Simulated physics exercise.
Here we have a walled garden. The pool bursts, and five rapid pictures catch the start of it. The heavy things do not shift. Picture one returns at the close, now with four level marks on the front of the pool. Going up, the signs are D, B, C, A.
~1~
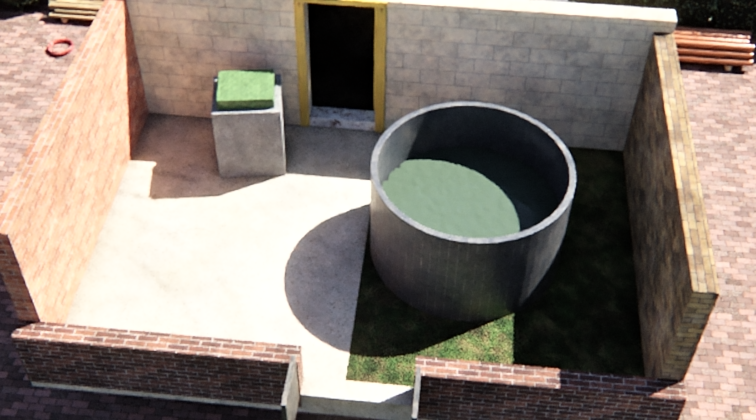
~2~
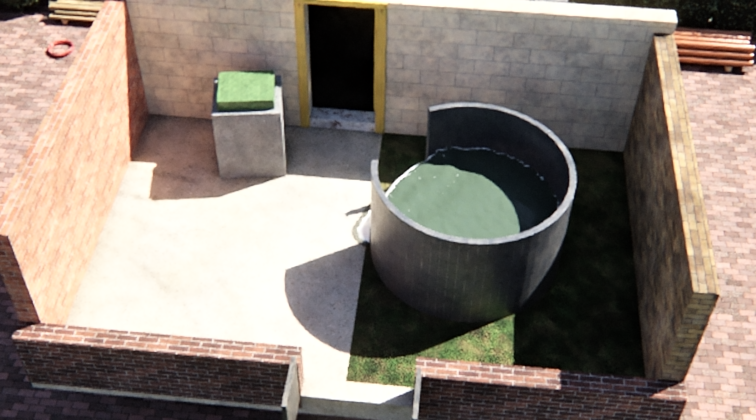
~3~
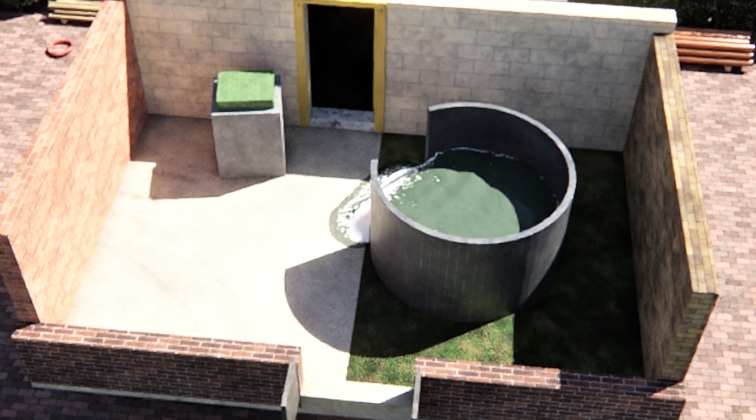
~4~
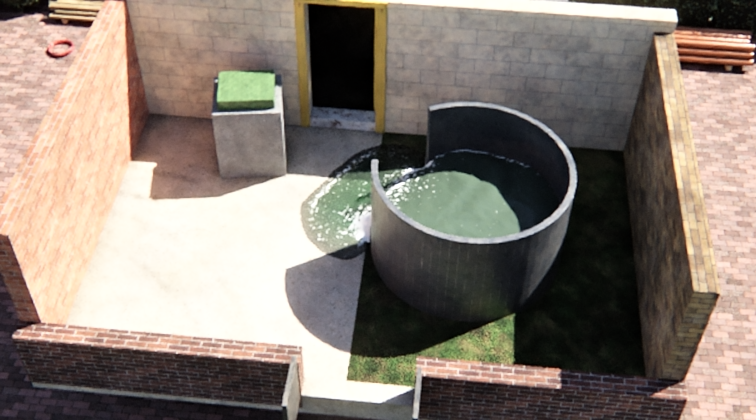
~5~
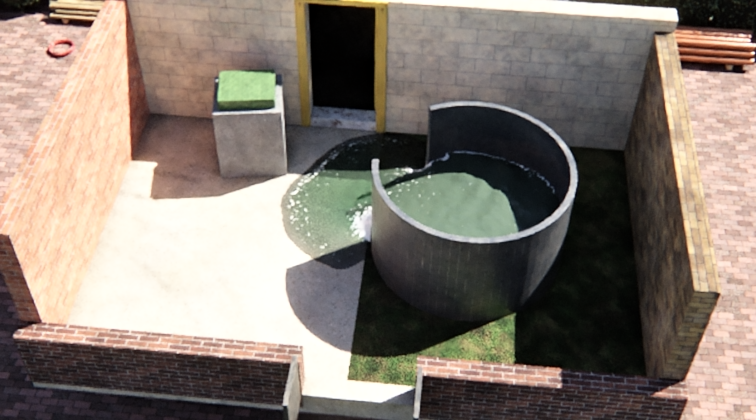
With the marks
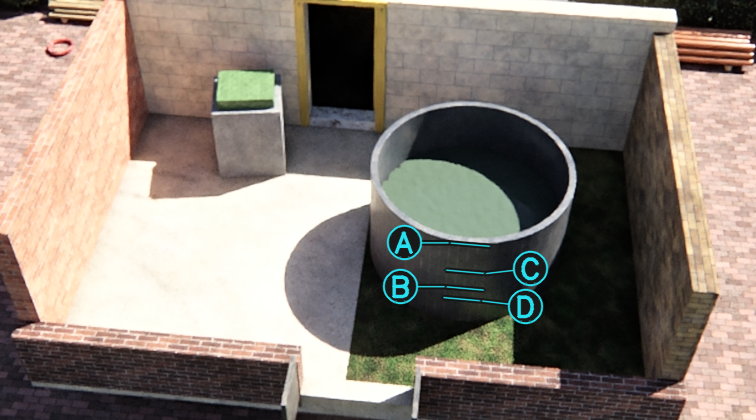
The clip opens on a walled garden with a round grey tank of still green water standing near a yellow-framed doorway. A section of the tank's wall at the back left is suddenly gone, and water pours through the gap, foaming white, then spreads leftward in a widening green pool across the pale paving.
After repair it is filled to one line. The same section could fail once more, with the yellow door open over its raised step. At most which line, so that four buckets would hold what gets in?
D will do.
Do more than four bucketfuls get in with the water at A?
Yes, that goes wrong.
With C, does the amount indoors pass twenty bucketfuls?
Yes.
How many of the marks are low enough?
One of the four.
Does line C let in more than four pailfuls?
Yes, it does.
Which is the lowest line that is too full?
It is B.
On the marked copy, A at (469, 244); B at (464, 288); C at (466, 271); D at (462, 299); from the bottom up D, B, C, A.
If A is chosen, dozens of bucketfuls pour in.
If B is chosen, about 9 bucketfuls get in.
If C is chosen, dozens of bucketfuls pour in.
If D is chosen, a bucket or two gets in.
